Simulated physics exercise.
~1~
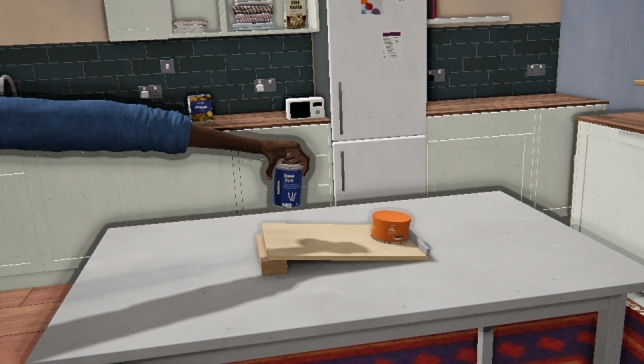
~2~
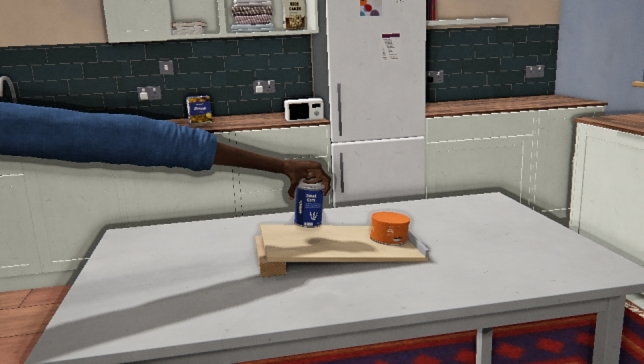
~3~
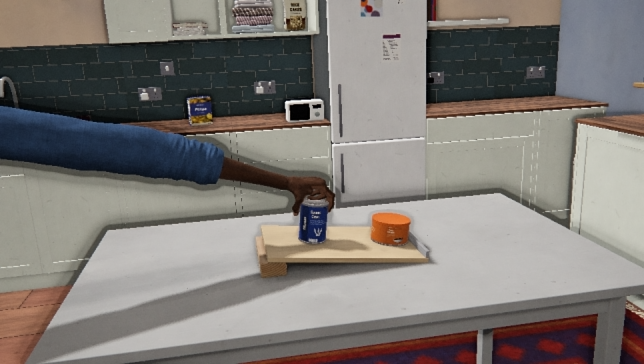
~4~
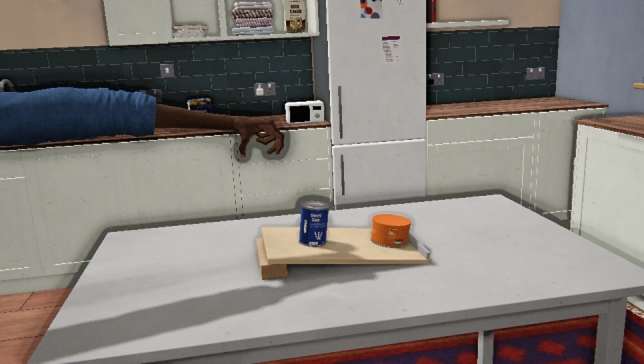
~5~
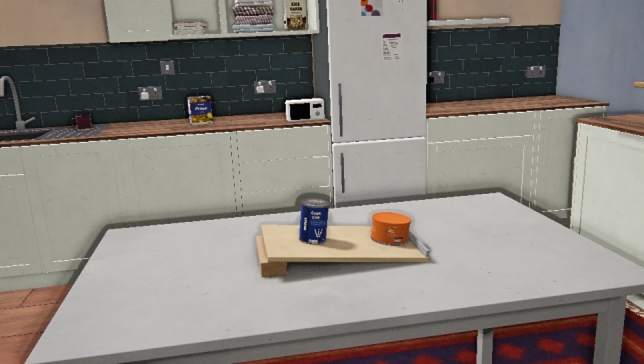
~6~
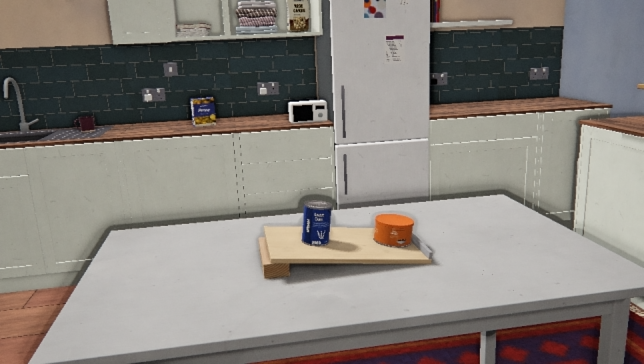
A hand lowered a blue tin onto a sloping wooden board propped on a block, beside an orange tub on a kitchen table, then let go and drew back to the left. The tin stayed upright where it was put, and the tub stayed put too.
